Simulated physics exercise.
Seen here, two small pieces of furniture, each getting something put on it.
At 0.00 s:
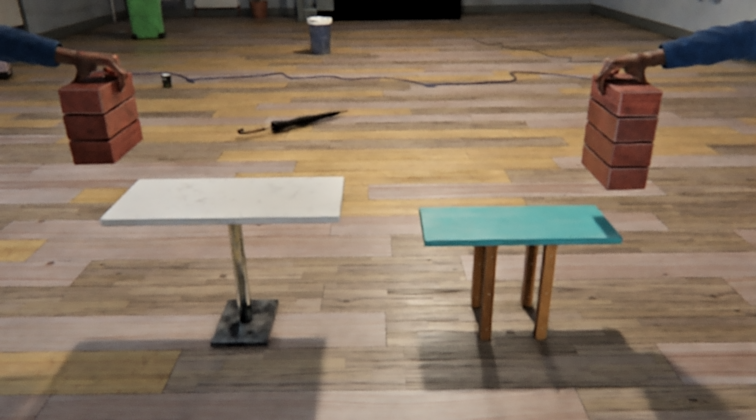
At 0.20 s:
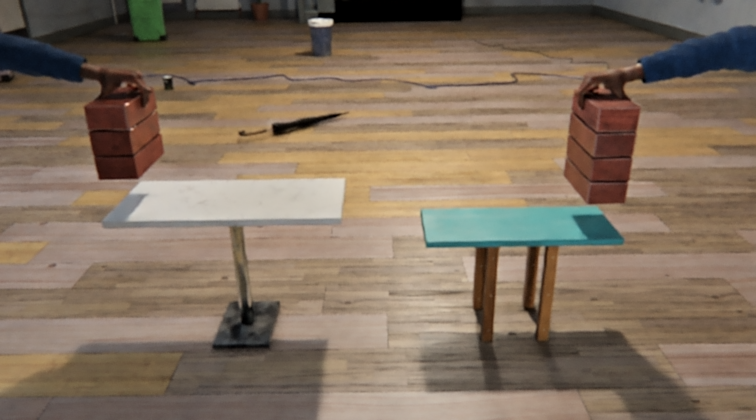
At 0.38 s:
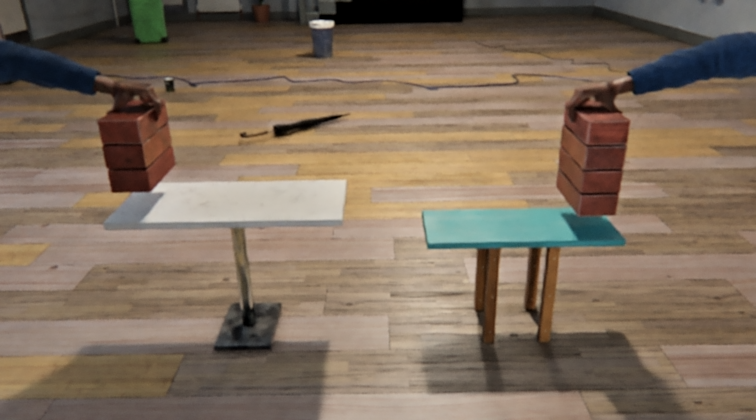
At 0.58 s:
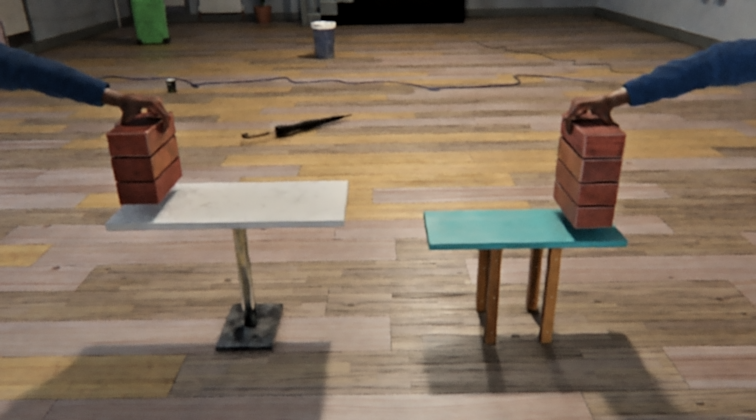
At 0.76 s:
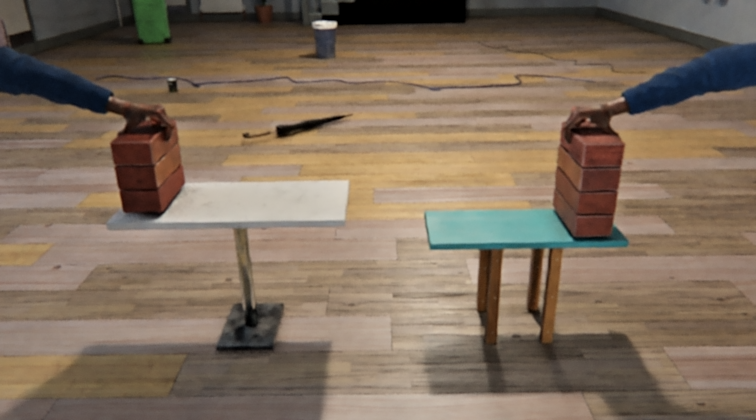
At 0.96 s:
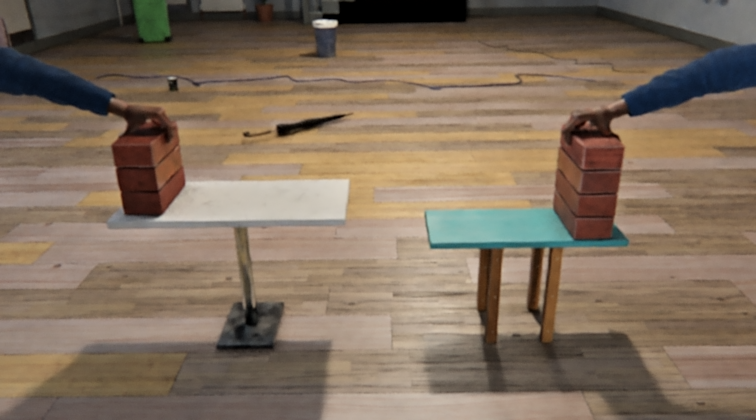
Two hands lowered stacks of red bricks onto a white side table and a small turquoise table, setting them near the outer ends, left and right, and kept holding them there.
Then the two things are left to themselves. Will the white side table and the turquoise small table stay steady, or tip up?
Here the white side table overbalances, the turquoise small table overbalances.
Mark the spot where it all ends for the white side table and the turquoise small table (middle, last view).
Near (105, 249) and (634, 253).
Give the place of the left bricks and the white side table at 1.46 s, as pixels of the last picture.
About (75, 215), and the other about (162, 208).
By 1.46 s, white side table tilted by 30° near (162, 208); turquoise small table tilted by 8° near (538, 224).
By 1.70 s, white side table tilted by 66° near (96, 244); turquoise small table tilted by 29° near (580, 225).
By 1.86 s, white side table tilted by 61° near (106, 249); turquoise small table tilted by 60° near (632, 250).
When it is over (2.6 s), the white side table tips up, near (105, 249); the turquoise small table tips up, near (634, 253).
